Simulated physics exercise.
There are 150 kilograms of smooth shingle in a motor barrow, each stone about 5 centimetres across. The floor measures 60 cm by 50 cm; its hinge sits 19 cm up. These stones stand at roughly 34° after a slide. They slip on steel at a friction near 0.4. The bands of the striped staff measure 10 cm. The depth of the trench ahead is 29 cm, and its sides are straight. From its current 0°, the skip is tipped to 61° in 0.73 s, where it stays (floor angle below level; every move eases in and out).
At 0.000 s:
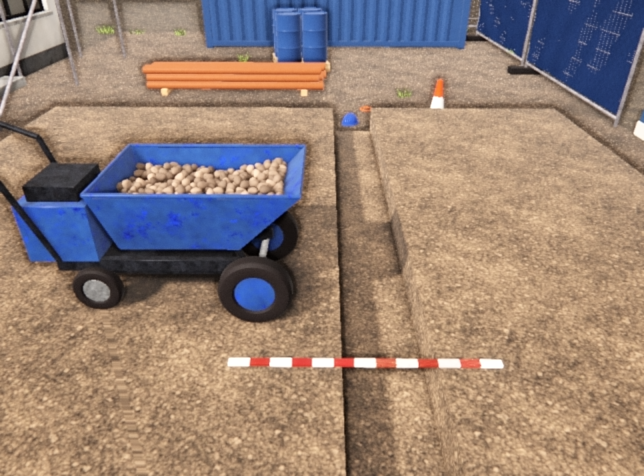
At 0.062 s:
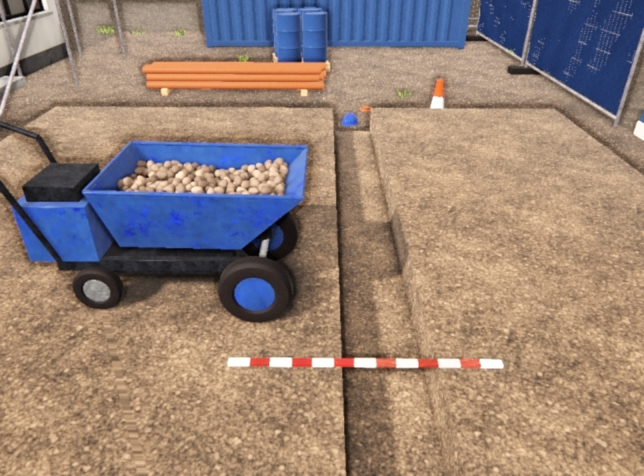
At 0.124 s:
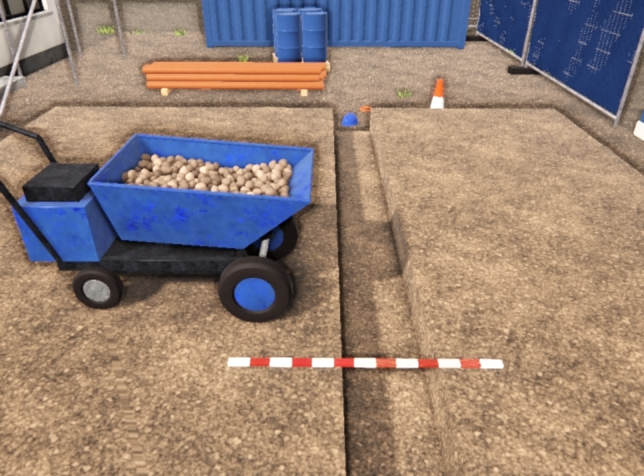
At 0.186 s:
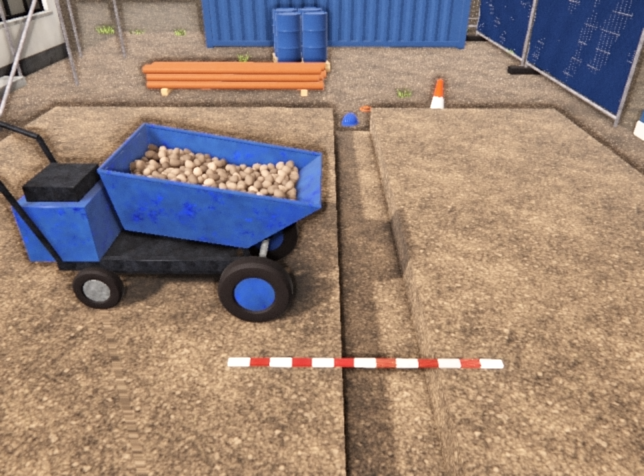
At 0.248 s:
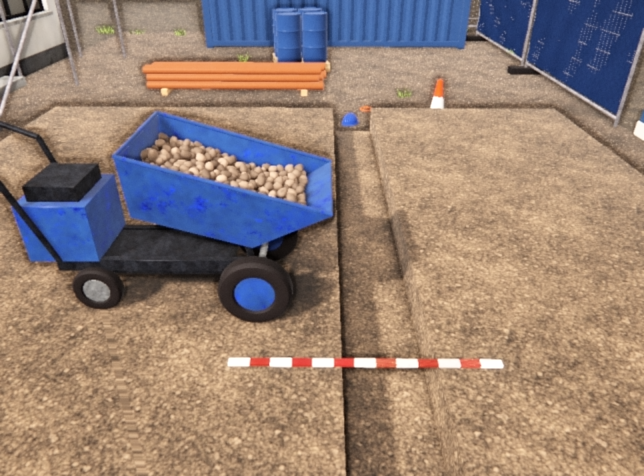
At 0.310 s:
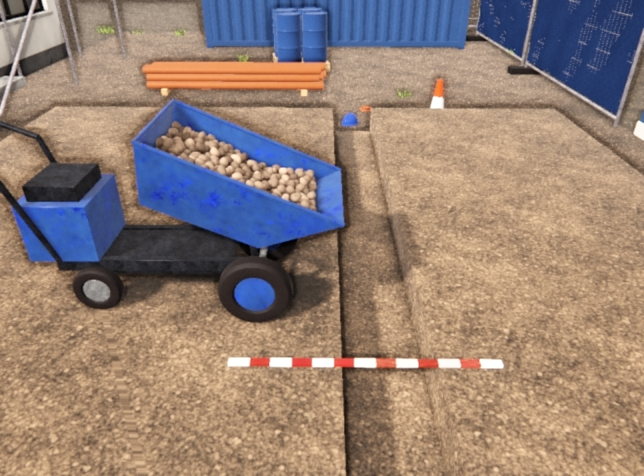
In the video, a small blue dumper loaded with rounded stones stands beside a narrow trench with a red-and-white striped staff lying across it, and its skip gradually tilts toward the right, the left end rising while the wheels stay still.
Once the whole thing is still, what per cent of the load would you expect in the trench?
I would expect about 61 per cent.
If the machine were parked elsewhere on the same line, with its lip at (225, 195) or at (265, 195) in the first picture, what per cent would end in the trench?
From the first place around 90 per cent, from the other around 90.
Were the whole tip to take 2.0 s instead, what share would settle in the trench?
With that timing, about 85 per cent.
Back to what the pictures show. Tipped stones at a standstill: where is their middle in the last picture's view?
Look at roughly (405, 311).
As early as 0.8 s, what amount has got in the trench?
15 per cent or so by then.
After 0.6 s the floor is at 52°; 100 % in the skip; the foremost stones are at (354, 233).
After 0.8 s the floor is at 61°; 86 % in the skip, 14 % in the trench; the foremost stones are at (417, 299).
After 1.2 s the floor is at 61°; 31 % in the skip, 34 % in the trench, 35 % past the trench; the foremost stones are at (527, 287).
After 3.1 s the floor is at 61°; 0 % in the skip, 61 % in the trench, 39 % past the trench; the foremost stones are past the picture's edge.
